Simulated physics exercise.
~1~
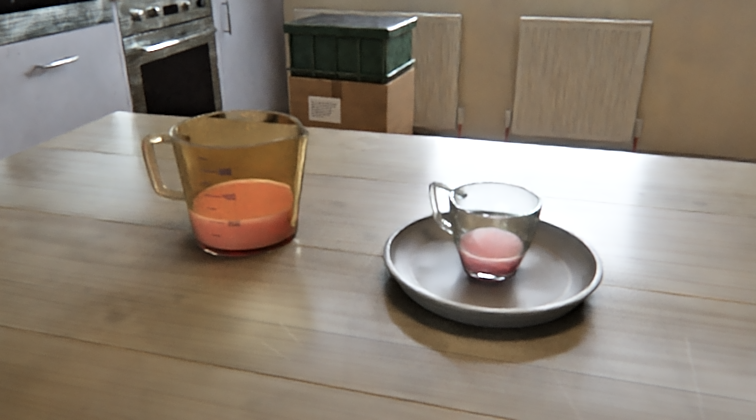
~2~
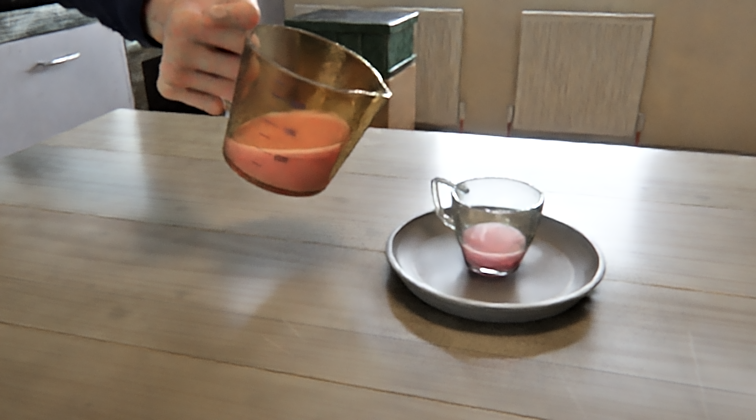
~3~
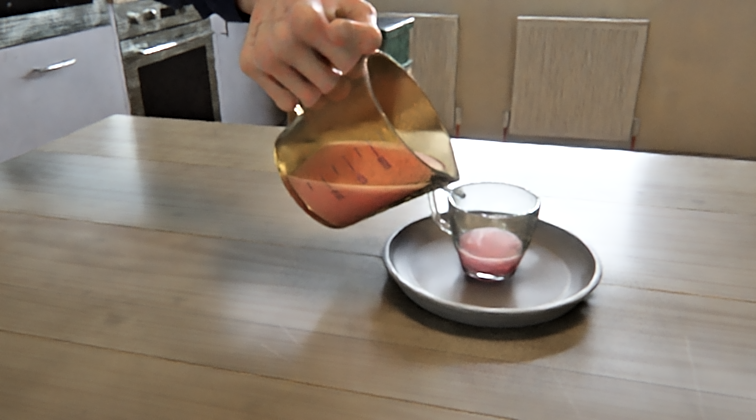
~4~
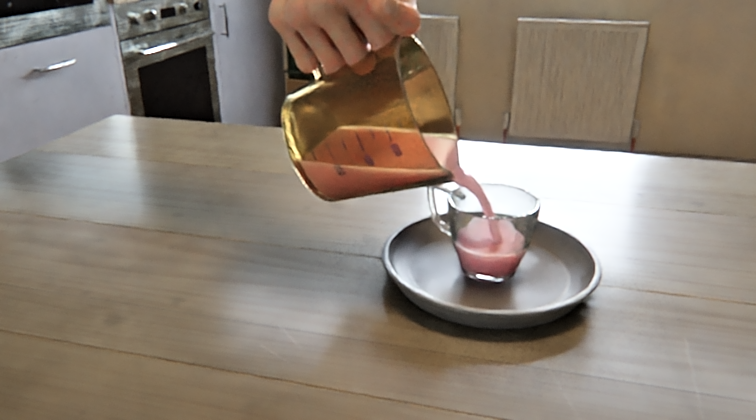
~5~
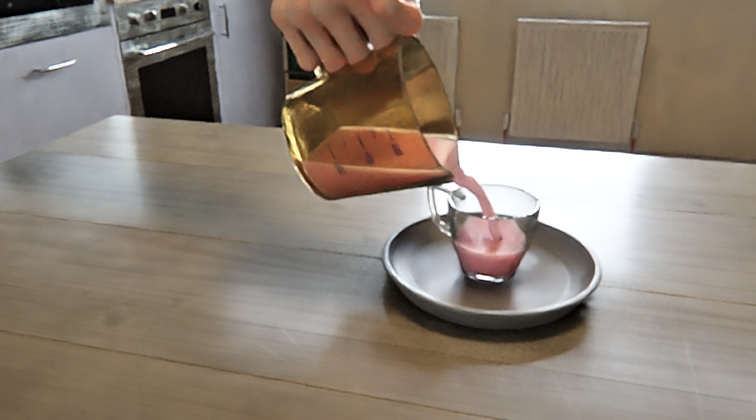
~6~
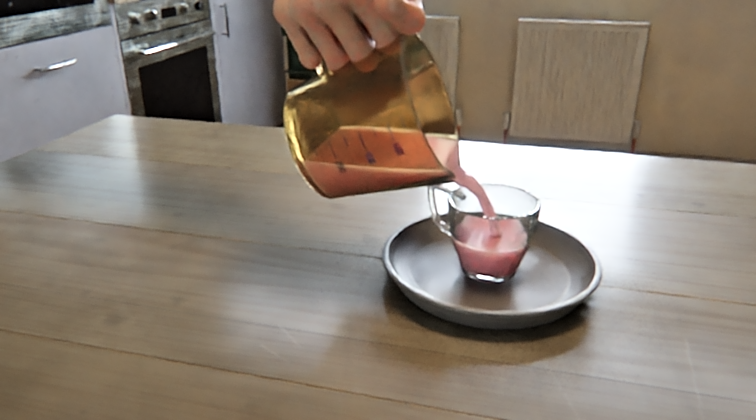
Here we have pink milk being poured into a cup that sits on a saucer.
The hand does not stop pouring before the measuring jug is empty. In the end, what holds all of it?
I think the cup is going to be beaten, but the saucer copes.
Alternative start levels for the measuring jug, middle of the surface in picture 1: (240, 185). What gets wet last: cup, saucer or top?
Outcome: Overflow to saucer only.
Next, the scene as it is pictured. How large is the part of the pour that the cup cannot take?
About 30 in a hundred.
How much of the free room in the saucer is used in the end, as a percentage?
The saucer ends up around 20 per cent full.
Next, the cup is nearly full; the saucer is dry.
After that, the cup is full to the brim; the saucer is wet, with room to spare.
Finally, the cup is full to the brim; the saucer is wet, with room to spare.
